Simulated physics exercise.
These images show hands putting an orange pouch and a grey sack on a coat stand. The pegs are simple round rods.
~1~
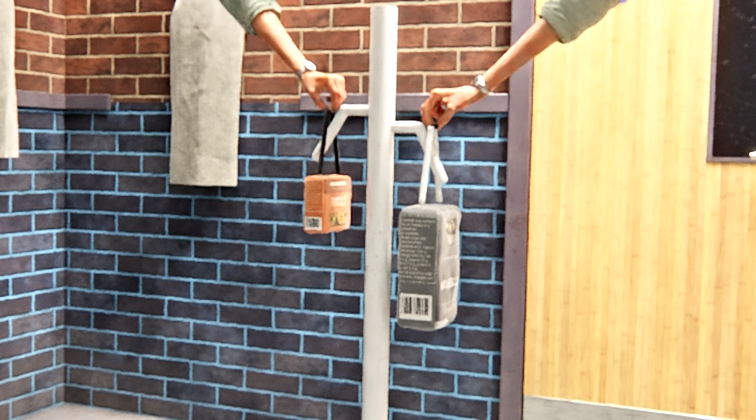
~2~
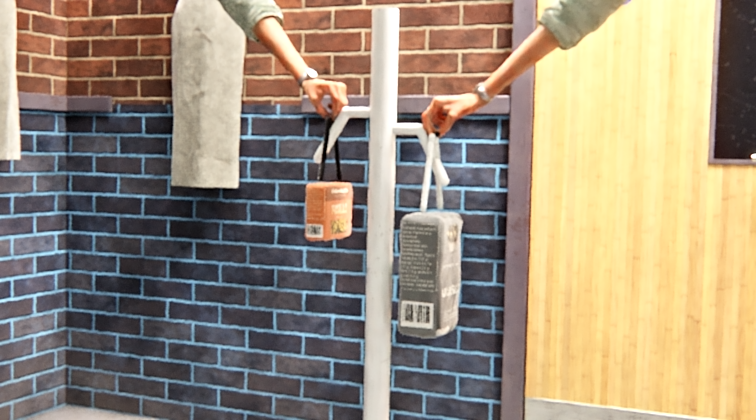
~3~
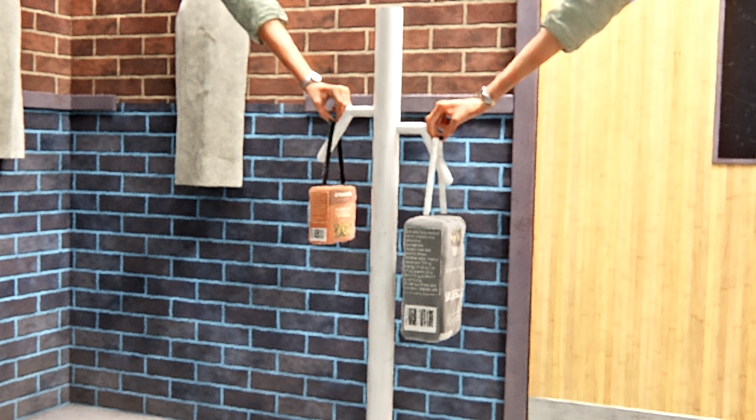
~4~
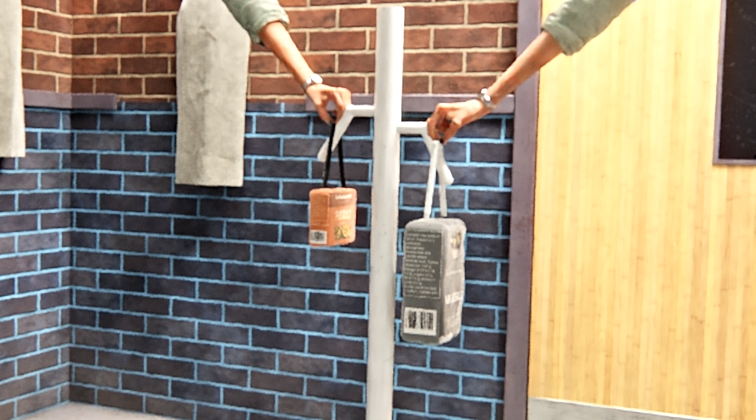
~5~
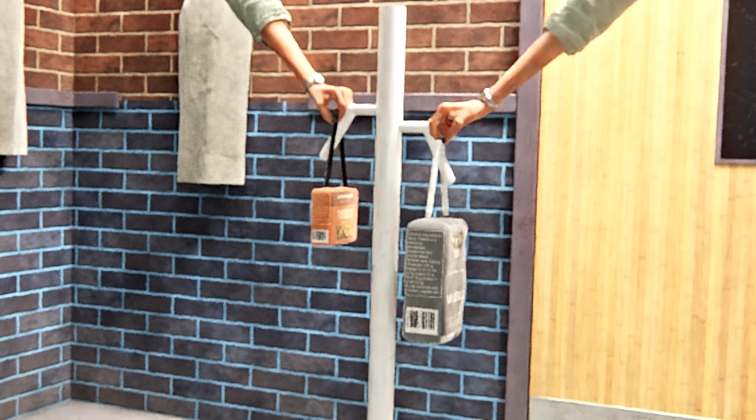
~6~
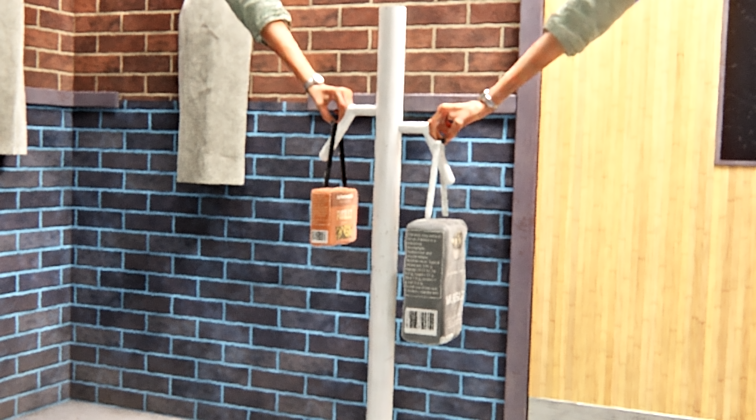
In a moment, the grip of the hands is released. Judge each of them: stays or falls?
As I see it, my guess is the orange pouch will be off the peg. My guess is the grey sack will be off the peg.
Then, 0.50 s after the last picture, orange pouch on the floor; grey sack on the floor.
At rest, orange pouch on the floor; grey sack on the floor. The orange pouch slips off its peg and the grey sack drops to the floor.
